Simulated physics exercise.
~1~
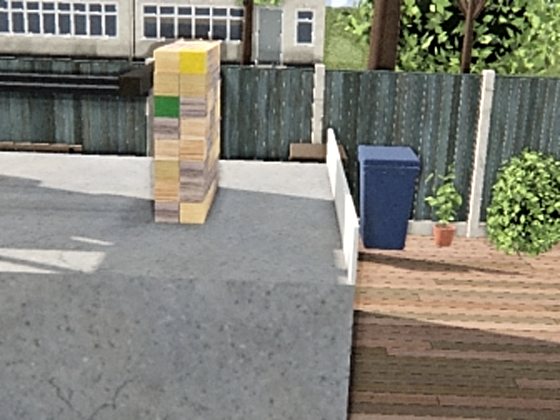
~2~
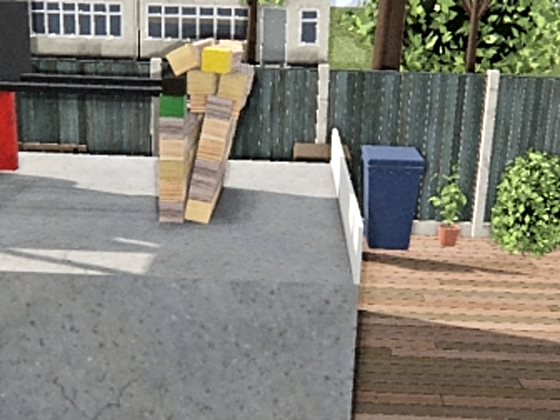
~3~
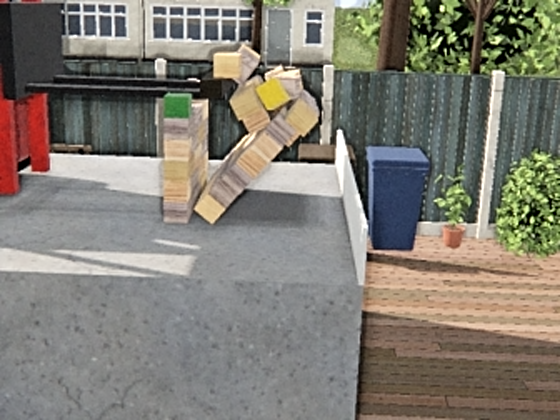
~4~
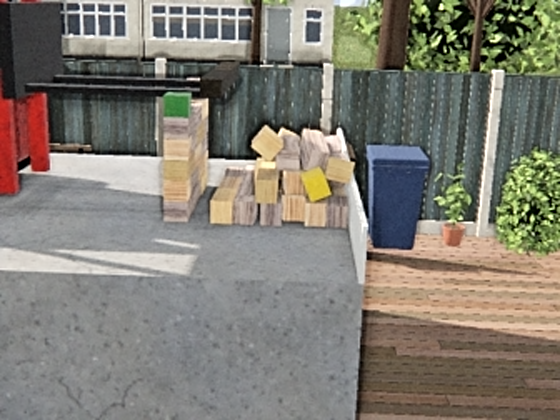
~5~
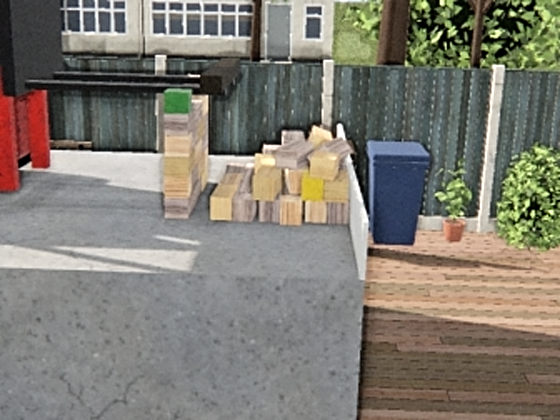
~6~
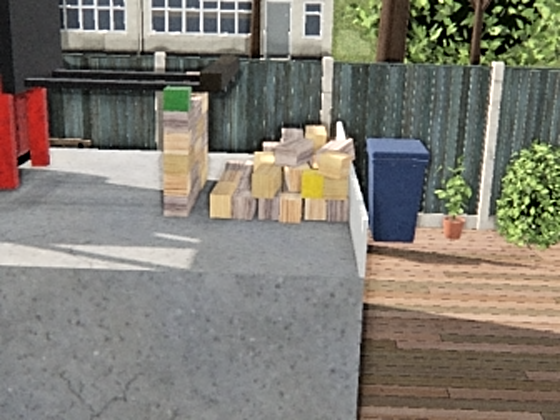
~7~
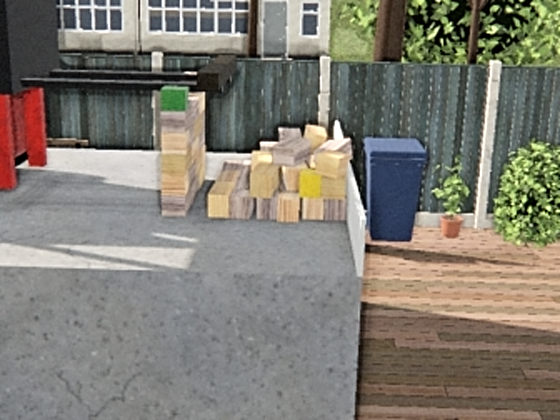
On a concrete loading dock, a dark beam topples most of a block stack rightward into a heap.
